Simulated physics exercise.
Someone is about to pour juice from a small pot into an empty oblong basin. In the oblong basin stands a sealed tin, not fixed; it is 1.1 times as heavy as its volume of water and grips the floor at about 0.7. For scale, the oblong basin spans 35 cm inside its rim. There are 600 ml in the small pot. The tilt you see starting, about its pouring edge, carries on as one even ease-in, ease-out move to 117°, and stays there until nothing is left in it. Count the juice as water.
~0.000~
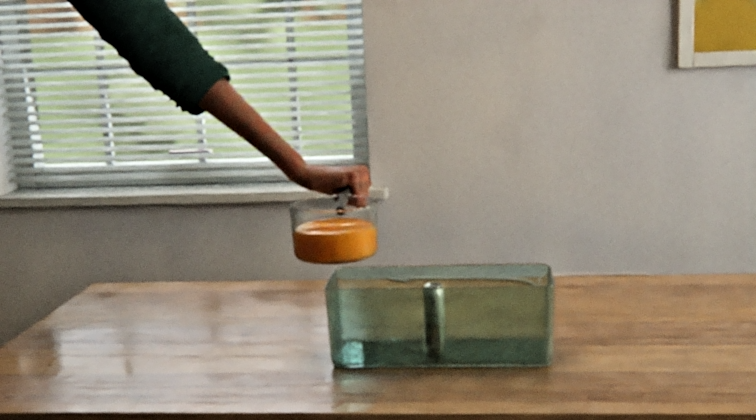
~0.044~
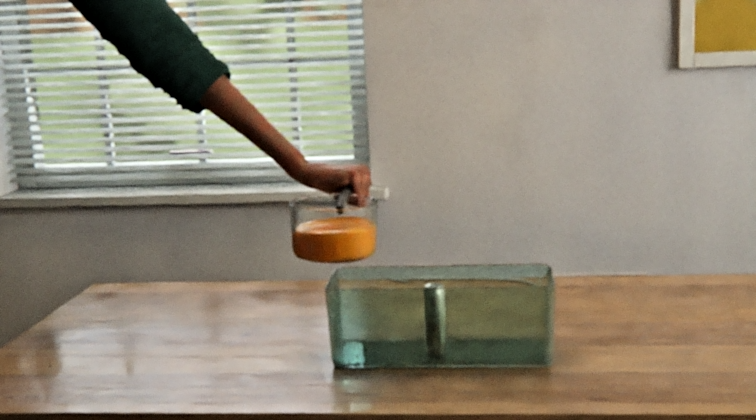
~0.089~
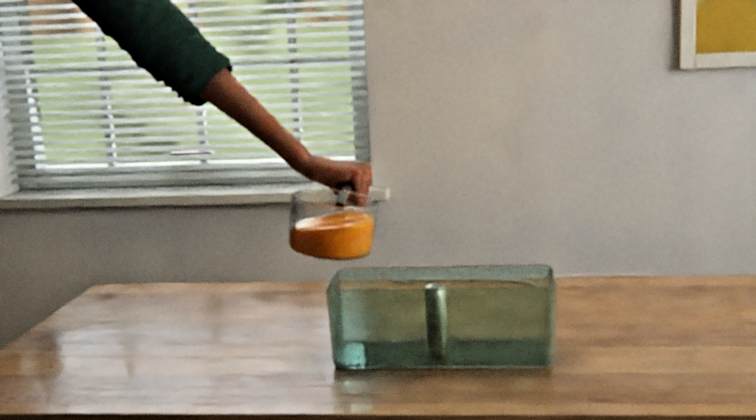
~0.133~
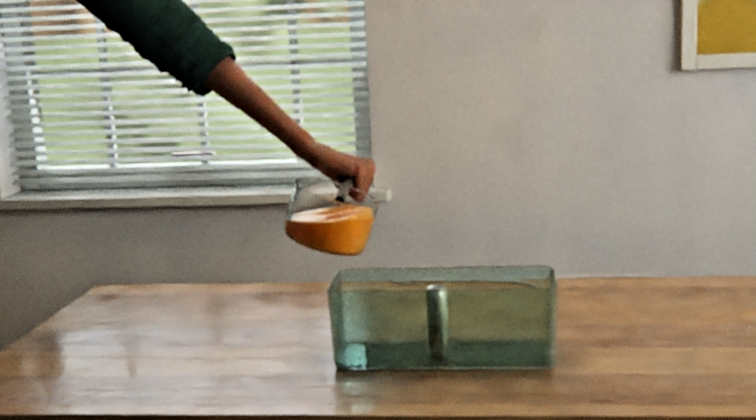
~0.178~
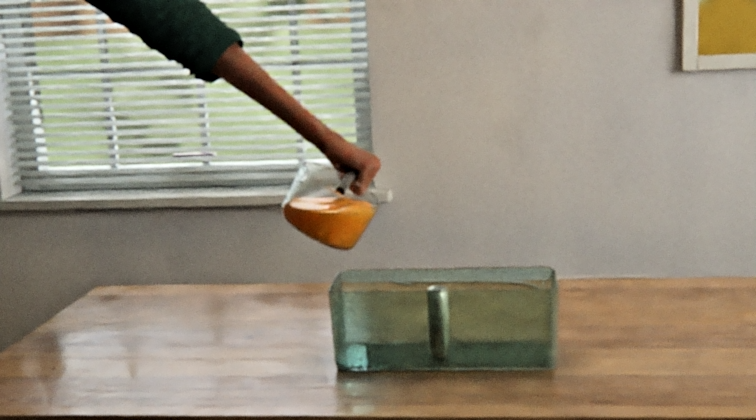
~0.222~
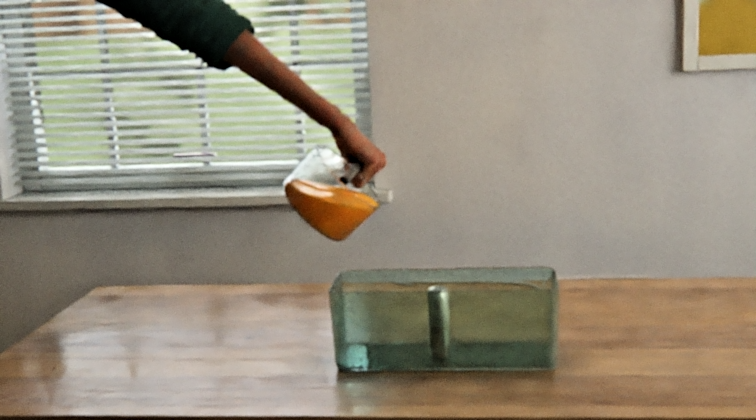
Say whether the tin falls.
The tin keeps standing.
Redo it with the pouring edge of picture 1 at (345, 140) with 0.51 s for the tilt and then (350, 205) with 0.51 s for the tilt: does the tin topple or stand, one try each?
First it remains upright; then it goes over.
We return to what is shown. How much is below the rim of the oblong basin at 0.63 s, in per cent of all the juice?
Near 82 in a hundred.
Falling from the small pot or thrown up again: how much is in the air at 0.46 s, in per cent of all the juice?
About 52 per cent.
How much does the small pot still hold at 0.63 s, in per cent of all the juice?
Some 3 per cent.
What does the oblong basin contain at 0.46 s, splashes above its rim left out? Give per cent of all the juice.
Near 2 in a hundred.
By 0.46 s the tilt is 114° and 46 per cent is still to pour; the tin stands where it began.
By 0.63 s the tilt is 117° and 3 per cent is still to pour; the tin stands where it began.
By 0.81 s the tilt is 117° and 0 per cent is still to pour; the tin stands where it began.
By 1.01 s the tilt is 117° and 0 per cent is still to pour; the tin stands where it began.
At rest the tin stands where it began.
